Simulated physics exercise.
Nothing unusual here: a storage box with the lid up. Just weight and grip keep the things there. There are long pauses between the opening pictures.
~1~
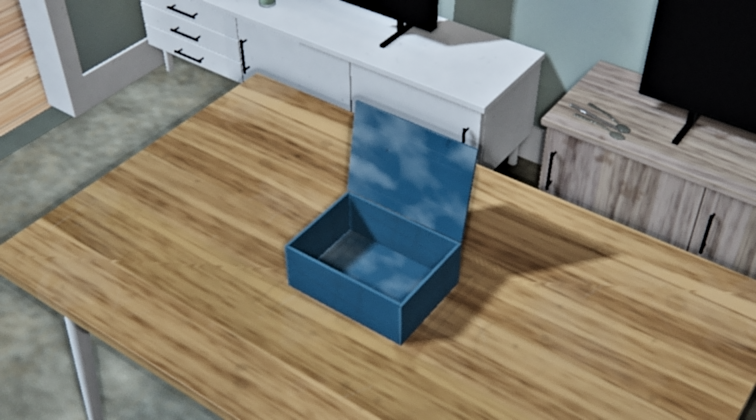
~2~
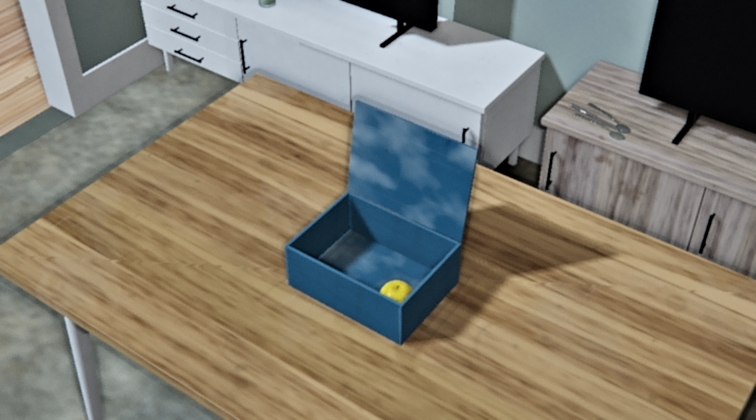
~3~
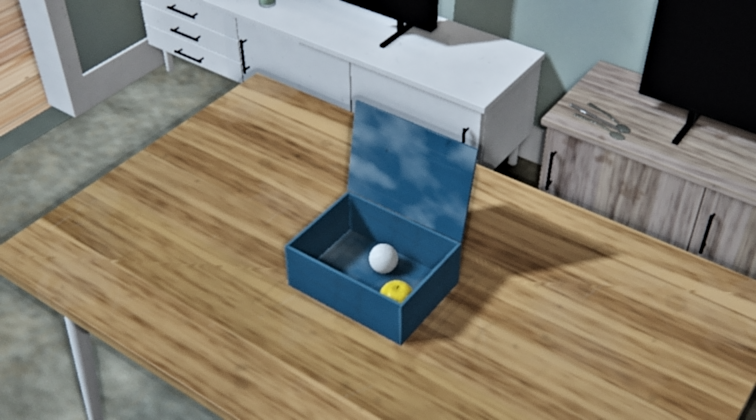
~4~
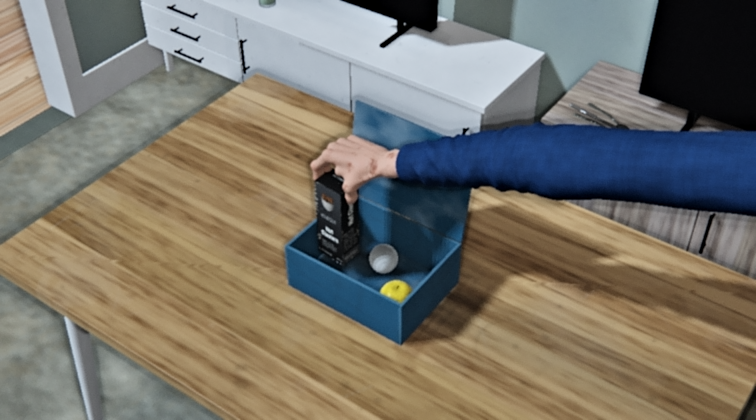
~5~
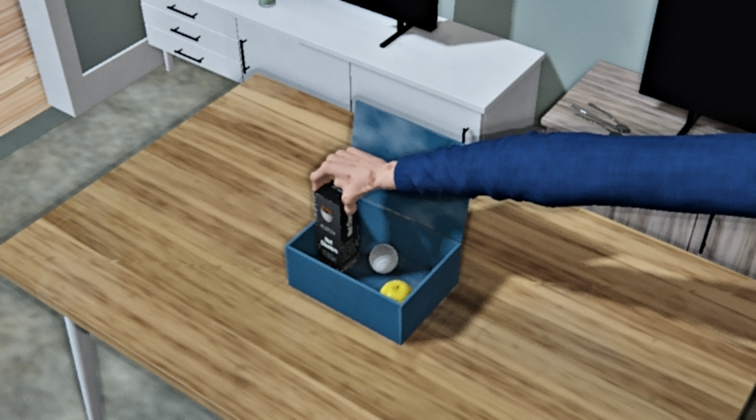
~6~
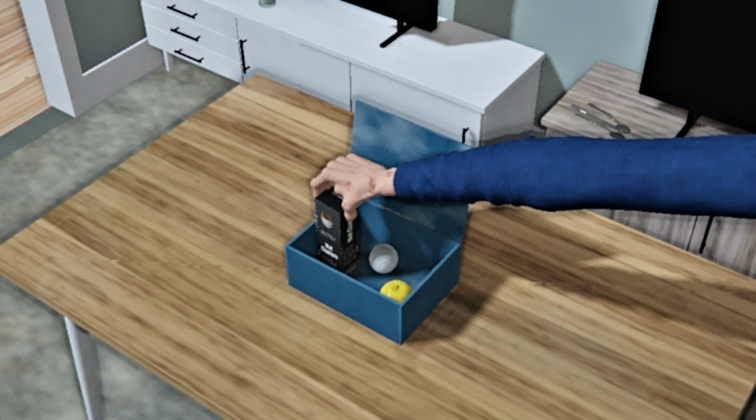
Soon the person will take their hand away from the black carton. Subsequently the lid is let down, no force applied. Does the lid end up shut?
Off the rim.
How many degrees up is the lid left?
Close to 45 degrees.
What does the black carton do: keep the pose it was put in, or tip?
As it turns out, it keeps its original angle.
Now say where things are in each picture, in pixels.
The last thing is not in view yet, in the first frame.
The last thing is not in view yet, in the second frame.
The last thing is not in view yet, in the third frame.
On its way; black carton (338, 217), in the fourth frame.
On its way; black carton (337, 228), in the fifth frame.
In place under the hand; black carton (337, 234), in the sixth frame.
Then, 1.20 s later than the last frame, lid starting down.
Then, 1.50 s later than the last frame, lid 70° above the rim.
Then, 1.70 s later than the last frame, lid 48° above the rim.
When it is over, lid 45° above the rim; all 3 as before. End places, in pixels of the last picture, black carton near (337, 234).
